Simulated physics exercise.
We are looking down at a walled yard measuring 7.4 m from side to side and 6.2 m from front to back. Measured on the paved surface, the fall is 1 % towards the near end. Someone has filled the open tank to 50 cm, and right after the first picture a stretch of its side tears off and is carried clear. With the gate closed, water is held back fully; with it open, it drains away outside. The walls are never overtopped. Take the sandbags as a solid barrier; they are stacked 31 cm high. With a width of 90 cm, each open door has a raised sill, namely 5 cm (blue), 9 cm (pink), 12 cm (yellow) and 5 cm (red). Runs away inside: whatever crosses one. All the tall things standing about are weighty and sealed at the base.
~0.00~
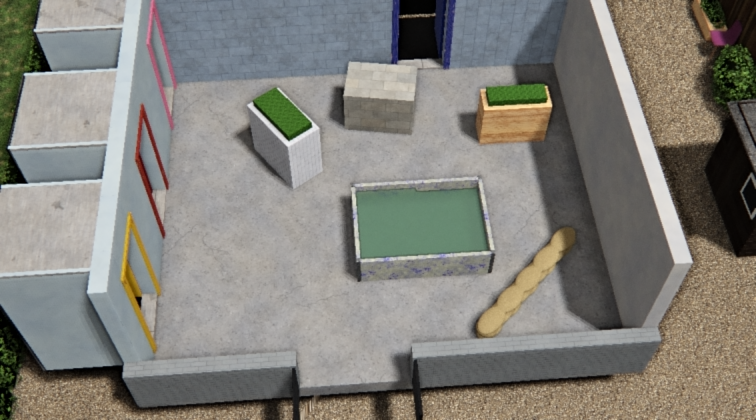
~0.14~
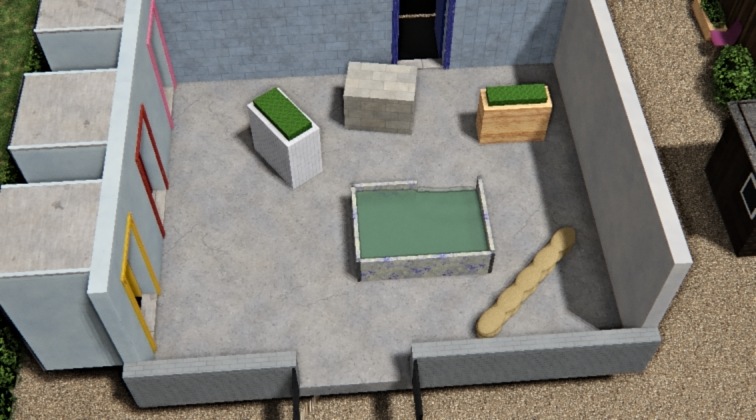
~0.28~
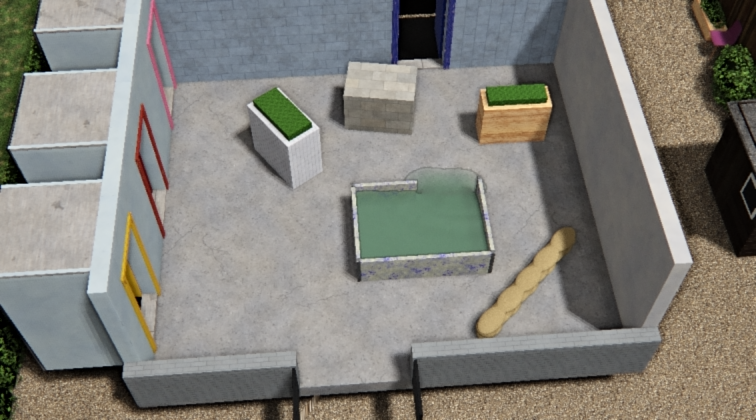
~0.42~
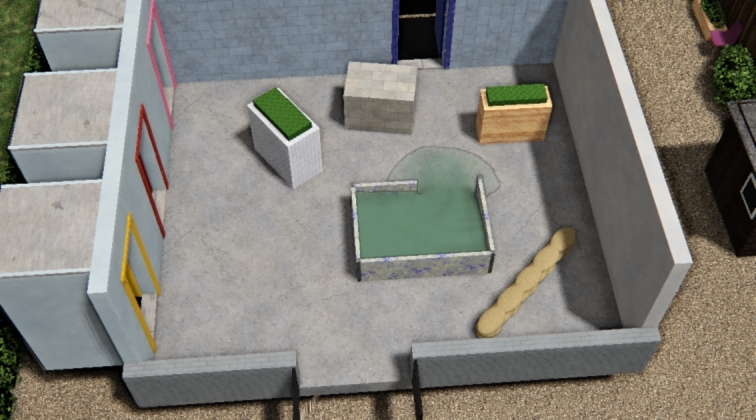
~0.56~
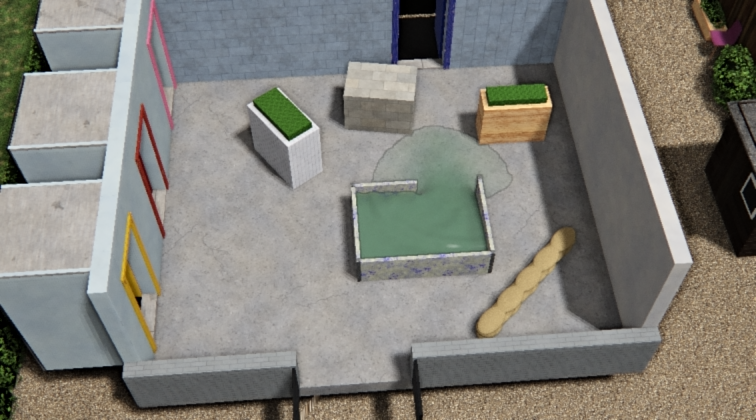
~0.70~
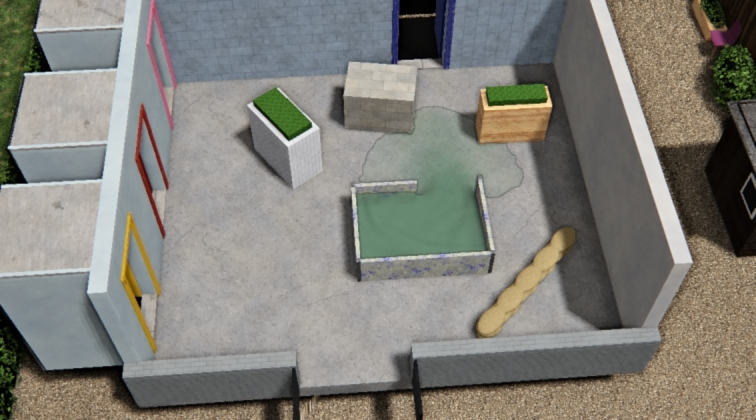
An open tank of green water losing part of its far wall, with water spreading across the grey floor of a walled yard.
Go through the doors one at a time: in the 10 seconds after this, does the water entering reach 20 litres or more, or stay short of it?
In the end my guess is the blue door lets through more than the limit, my guess is the pink door lets through less than the limit, my guess is the yellow door lets through less than the limit, my guess is the red door lets through less than the limit.
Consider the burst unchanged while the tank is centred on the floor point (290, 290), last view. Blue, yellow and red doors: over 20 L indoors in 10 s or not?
Checking the limit: Blue is within it, yellow is within it and red is within it.
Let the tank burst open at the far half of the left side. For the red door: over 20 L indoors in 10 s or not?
So for red: Yes.
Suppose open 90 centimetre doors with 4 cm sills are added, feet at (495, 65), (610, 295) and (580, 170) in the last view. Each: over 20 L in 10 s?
Well, the first is on the high side, the second is on the low side, and the third is on the high side.
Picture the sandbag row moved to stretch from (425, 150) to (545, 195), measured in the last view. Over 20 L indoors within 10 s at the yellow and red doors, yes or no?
Note - yellow: Limit held; red: Limit held.
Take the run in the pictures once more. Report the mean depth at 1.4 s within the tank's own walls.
Some 34 cm on average.
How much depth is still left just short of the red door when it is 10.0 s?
Roughly 2.5 centimetres.
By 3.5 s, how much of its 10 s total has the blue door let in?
60 per cent, roughly.
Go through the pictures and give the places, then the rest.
In the first picture, the open tank at (421, 221) is whole and still, 50 cm deep.
In the second picture, water pours out on the open tank's far side and has run 0.6 m, to a hidden place; typically 5 cm deep outside, 50 cm at the open tank's back.
In the third picture, the front is at (415, 175), 0.8 m from the gap on the open tank's far side; 0.7 m2 of floor is under water; 50 cm left at the back of the open tank.
In the fourth picture, the front is at (422, 151), 1.2 m from the gap on the open tank's far side; 1.5 m2 of floor is under water; 50 cm left at the back of the open tank.
In the fifth picture, the front is at (425, 131), 1.6 m from the gap on the open tank's far side; 2.4 m2 of floor is under water; 47 cm left at the back of the open tank.
In the sixth picture, water pours out on the open tank's far side and has run 2.1 m, to (438, 110); typically 4 cm deep outside, 42 cm at the open tank's back.
After 1.4 s water covers 15 % of the floor and is deepest (25 cm) near (454, 192); blue door 8 cm at the sill, 6 L in, pink door not reached, yellow door not reached, red door not reached.
After 2.2 s water covers 20 % of the floor and is deepest (28 cm) near (445, 73); blue door 14 cm at the sill, 52 L in, pink door not reached, yellow door not reached, red door not reached.
After 3.5 s water covers 35 % of the floor and is deepest (18 cm) near (545, 67); blue door 13 cm at the sill, 129 L in, pink door not reached, yellow door not reached, red door not reached.
After 6.0 s water covers 50 % of the floor and is deepest (10 cm) near (567, 237); blue door 10 cm at the sill, 189 L in, pink door 4 cm at the sill, 0 L in, yellow door not reached, red door not reached.
After 10.0 s water covers 70 % of the floor and is deepest (8 cm) near (526, 357); blue door 4 cm at the sill, 212 L in, pink door 4 cm at the sill, 0 L in, yellow door not reached, red door 3 cm at the sill, 0 L in.
